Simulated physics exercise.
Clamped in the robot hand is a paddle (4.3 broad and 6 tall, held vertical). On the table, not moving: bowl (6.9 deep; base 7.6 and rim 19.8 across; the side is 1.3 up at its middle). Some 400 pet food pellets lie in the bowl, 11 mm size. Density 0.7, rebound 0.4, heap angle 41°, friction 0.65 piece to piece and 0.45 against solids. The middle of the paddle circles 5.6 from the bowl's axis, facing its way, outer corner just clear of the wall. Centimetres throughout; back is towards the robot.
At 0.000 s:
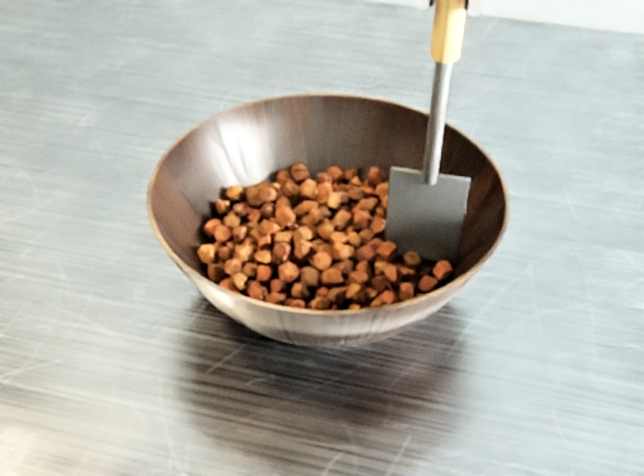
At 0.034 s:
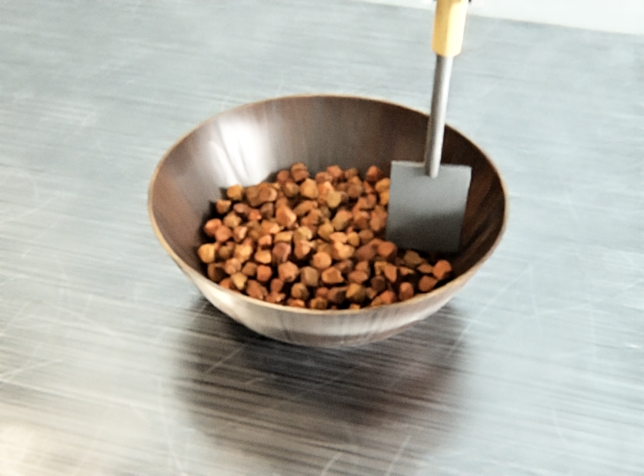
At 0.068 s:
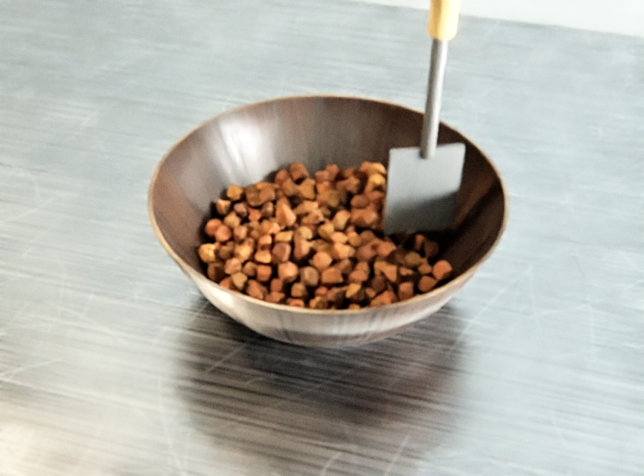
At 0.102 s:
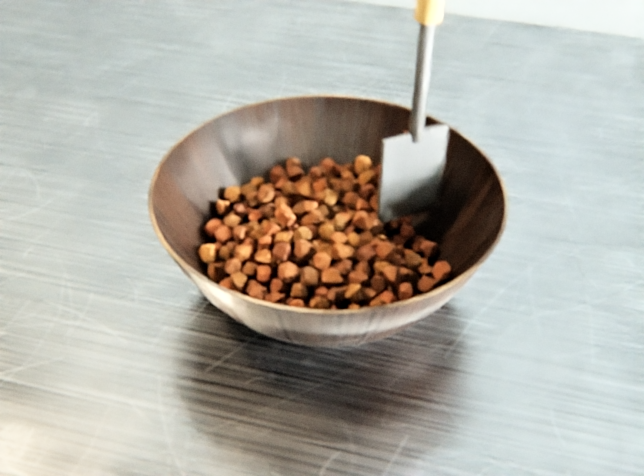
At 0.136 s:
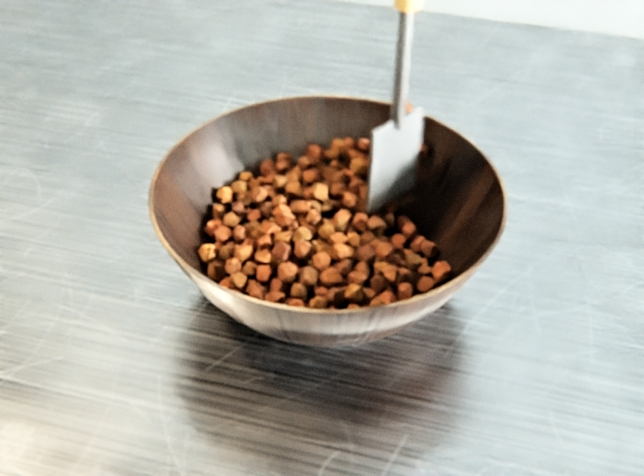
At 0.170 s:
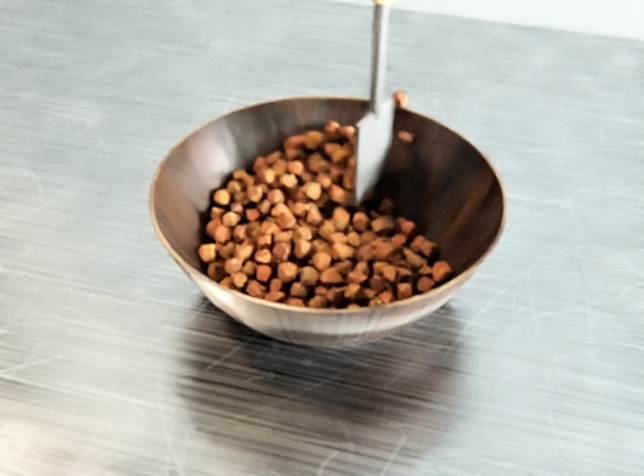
A flat grey paddle with a pale yellow handle stands upright in the right side of a brown bowl of small orange-brown pellets, seen from above at an angle on a streaked silvery tabletop. The bowl stays still beneath the fixed view. The paddle sweeps around the inside toward the back, turning edge-on and pushing pellets into a higher bank, a few reaching the rear rim.
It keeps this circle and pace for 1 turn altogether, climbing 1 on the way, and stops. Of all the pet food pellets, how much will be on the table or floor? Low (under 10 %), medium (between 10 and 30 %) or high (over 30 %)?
Share on the table or floor: Low (under 10 %).
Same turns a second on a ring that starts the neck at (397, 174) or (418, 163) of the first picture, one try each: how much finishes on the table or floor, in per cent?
About 0 and 5 per cent.
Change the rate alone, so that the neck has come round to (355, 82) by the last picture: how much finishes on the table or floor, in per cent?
About 5 per cent.
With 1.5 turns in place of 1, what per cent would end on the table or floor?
It would be near 5 per cent.
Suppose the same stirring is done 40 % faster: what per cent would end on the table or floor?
Then about 10 per cent.
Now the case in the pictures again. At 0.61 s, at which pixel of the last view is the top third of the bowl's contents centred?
At about (376, 279).
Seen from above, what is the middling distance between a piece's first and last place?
Some 2 cm.
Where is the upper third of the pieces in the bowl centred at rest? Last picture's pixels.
Near (378, 236).
After 0.39 s, 185° round, highest piece 8 above the table; 401 in the bowl, 2 on the table or floor, 1 in flight or on the tool.
After 0.61 s, 295° round, highest piece 9 above the table; 385 in the bowl, 14 on the table or floor, 5 in flight or on the tool.
After 0.91 s, 0° round, highest piece 6 above the table; 379 in the bowl, 25 on the table or floor.
After 1.61 s, 0° round, highest piece 6 above the table; 379 in the bowl, 25 on the table or floor.
In the end, 379 in the bowl, 25 on the table or floor. That is 6 % on the table or floor.
